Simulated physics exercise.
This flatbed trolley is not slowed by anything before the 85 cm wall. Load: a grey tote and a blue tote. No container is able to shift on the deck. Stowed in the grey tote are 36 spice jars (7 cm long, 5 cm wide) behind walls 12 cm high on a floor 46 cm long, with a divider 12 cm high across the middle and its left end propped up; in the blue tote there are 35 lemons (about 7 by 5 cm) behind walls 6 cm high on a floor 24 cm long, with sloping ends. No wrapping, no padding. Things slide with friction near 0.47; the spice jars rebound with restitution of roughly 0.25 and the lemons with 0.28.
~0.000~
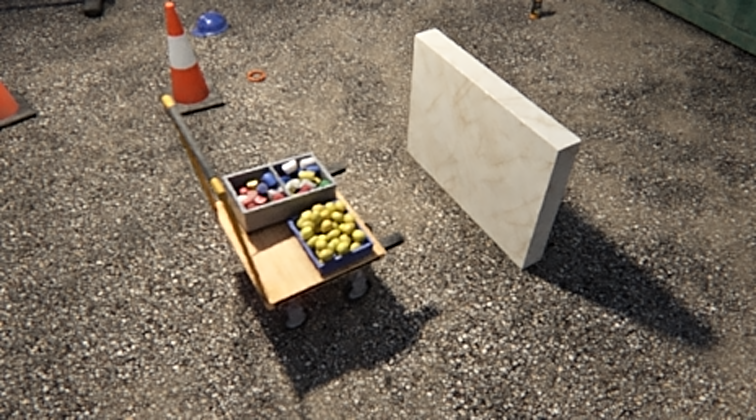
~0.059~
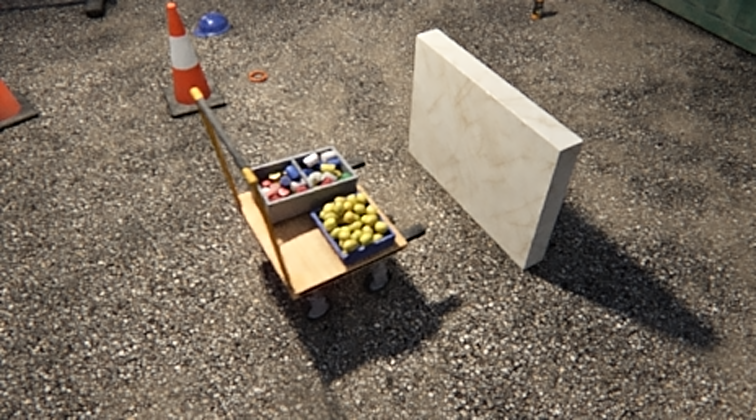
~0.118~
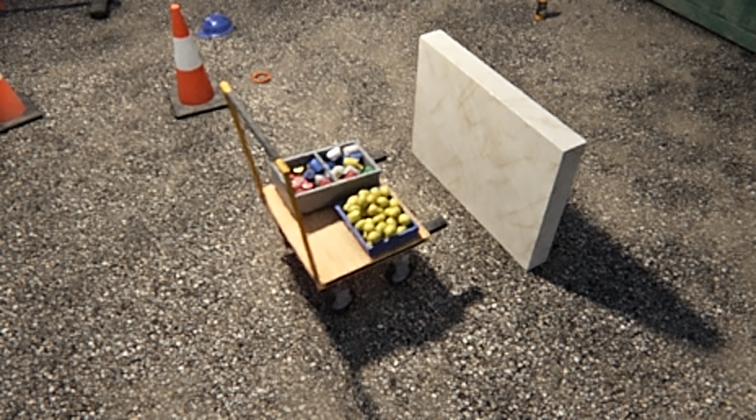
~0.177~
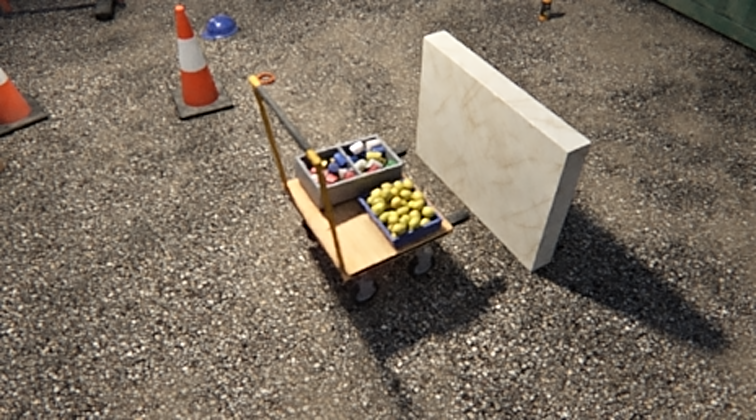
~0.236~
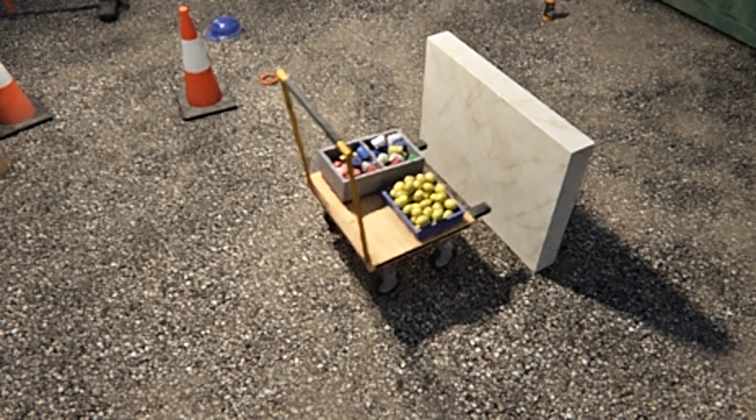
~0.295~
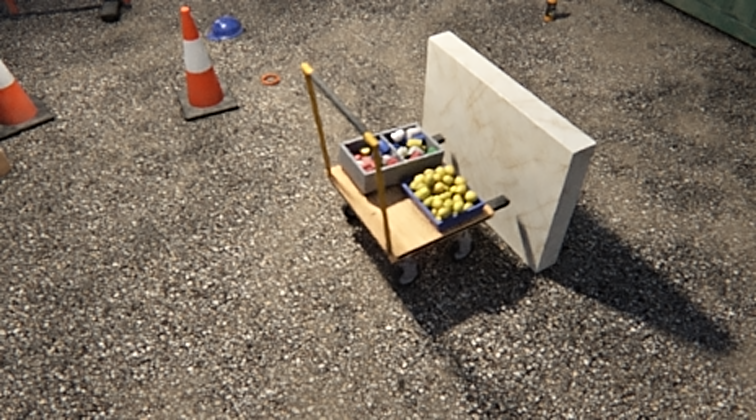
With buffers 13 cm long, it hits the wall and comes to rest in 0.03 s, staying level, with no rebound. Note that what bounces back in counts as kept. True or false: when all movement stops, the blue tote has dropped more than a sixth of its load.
True.
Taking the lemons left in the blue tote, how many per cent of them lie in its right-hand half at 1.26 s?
That comes to roughly 70 in a hundred.
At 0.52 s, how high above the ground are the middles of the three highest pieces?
On average roughly 52 centimetres up.
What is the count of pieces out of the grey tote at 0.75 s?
Grey tote: About 0.
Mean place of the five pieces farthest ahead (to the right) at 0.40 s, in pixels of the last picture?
Around pixel (476, 167).
After 0.30 s, impact.
After 0.40 s, the grey tote has all 36 and the blue tote is down by 4 of 35.
After 0.52 s, the grey tote has all 36 and the blue tote is down by 11 of 35.
After 0.75 s, the grey tote has all 36 and the blue tote is down by 11 of 35.
When it is over (at 1.26 s), the grey tote has all 36 and the blue tote is down by 11 of 35. Asked share, 11 of 35, 31 per cent.
